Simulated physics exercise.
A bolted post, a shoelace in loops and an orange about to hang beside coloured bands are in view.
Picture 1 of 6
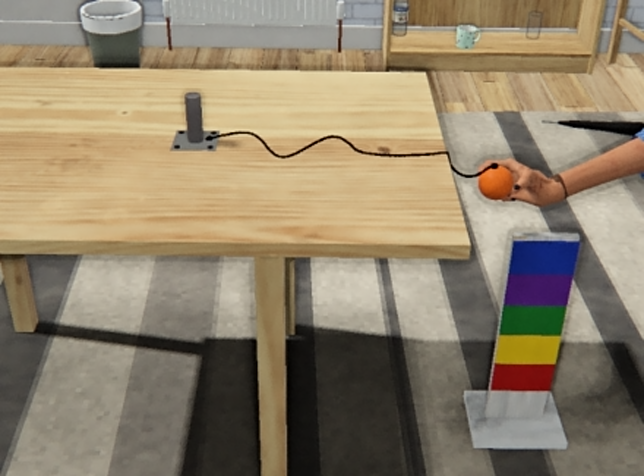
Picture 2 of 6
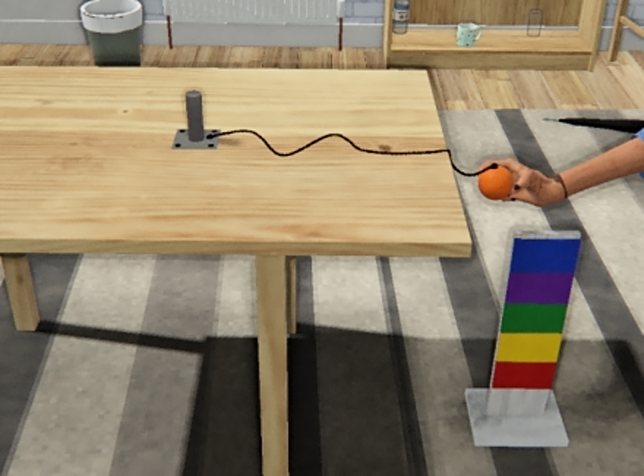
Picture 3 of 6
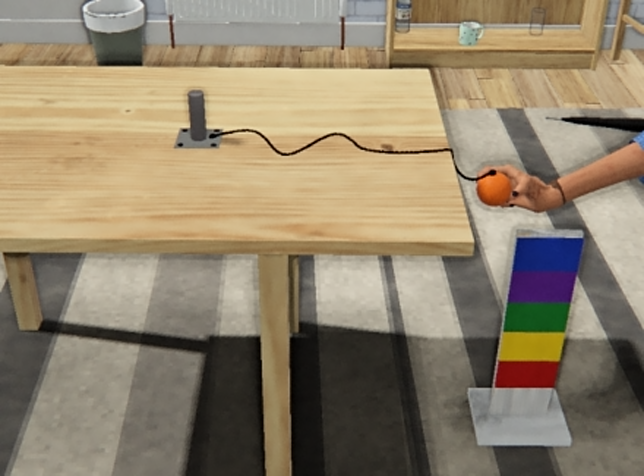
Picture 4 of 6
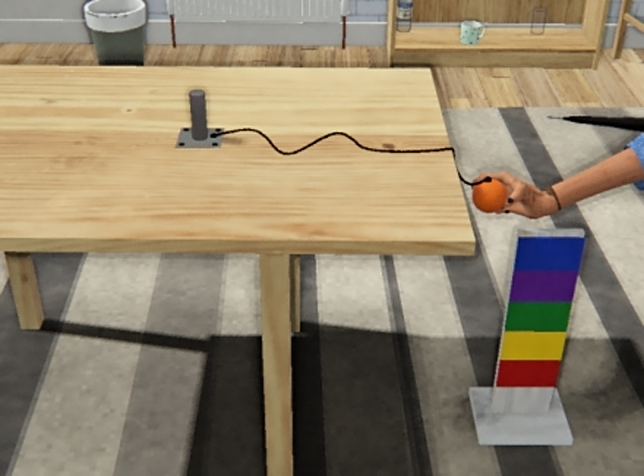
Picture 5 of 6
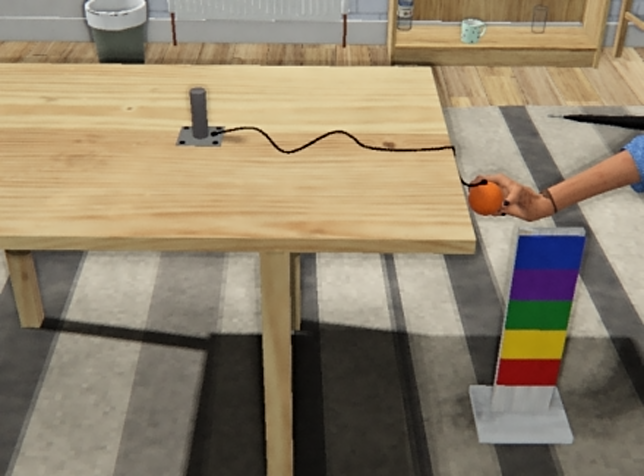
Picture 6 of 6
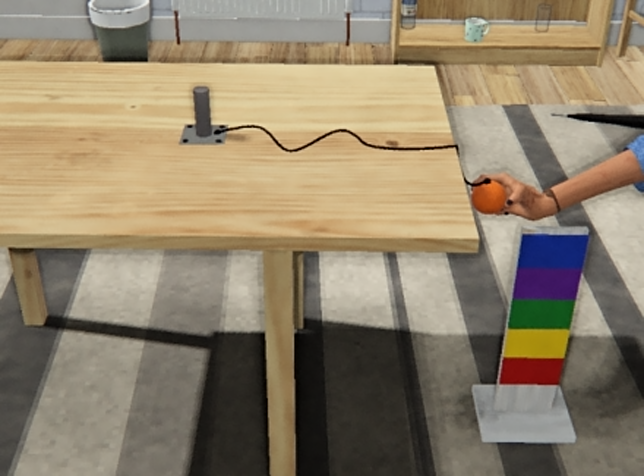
A hand holds an orange on a dark cord beside the table, lowering it slightly.
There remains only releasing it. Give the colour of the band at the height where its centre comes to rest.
The band is purple.
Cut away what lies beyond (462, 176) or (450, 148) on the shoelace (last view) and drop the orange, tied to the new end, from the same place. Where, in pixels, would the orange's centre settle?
First try: Near (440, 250). Second try: Near (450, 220).
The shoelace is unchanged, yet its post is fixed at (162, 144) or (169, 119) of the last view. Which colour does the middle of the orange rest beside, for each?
Answer, in order: Blue, blue.
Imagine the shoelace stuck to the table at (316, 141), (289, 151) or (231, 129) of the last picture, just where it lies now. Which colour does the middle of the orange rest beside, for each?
Going through the tries in order, you get blue, blue and purple.
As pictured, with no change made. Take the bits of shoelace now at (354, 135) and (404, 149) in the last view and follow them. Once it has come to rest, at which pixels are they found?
The first settles around (414, 143), the second around (455, 167).
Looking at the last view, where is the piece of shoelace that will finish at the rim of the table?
It sits at about (385, 148).
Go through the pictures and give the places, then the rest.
In the first frame, orange (496, 183); blue (544, 259); purple (539, 291); green (533, 322); yellow (528, 351); red (523, 379).
In the second frame, orange (495, 183); shoelace through (241, 131) (278, 154) (323, 138) (371, 152) (440, 152).
In the third frame, orange (494, 189).
In the fourth frame, orange (489, 196); shoelace through (244, 130) (281, 153) (326, 136) (375, 150) (444, 150).
In the fifth frame, orange (486, 199).
In the sixth frame, orange (489, 198); shoelace through (248, 126) (285, 150) (330, 133) (379, 147) (448, 147).
Soon after, orange near (427, 277); level with purple.
After that, orange near (452, 278); level with purple.
In the end, orange near (445, 279); level with purple. The purple one.
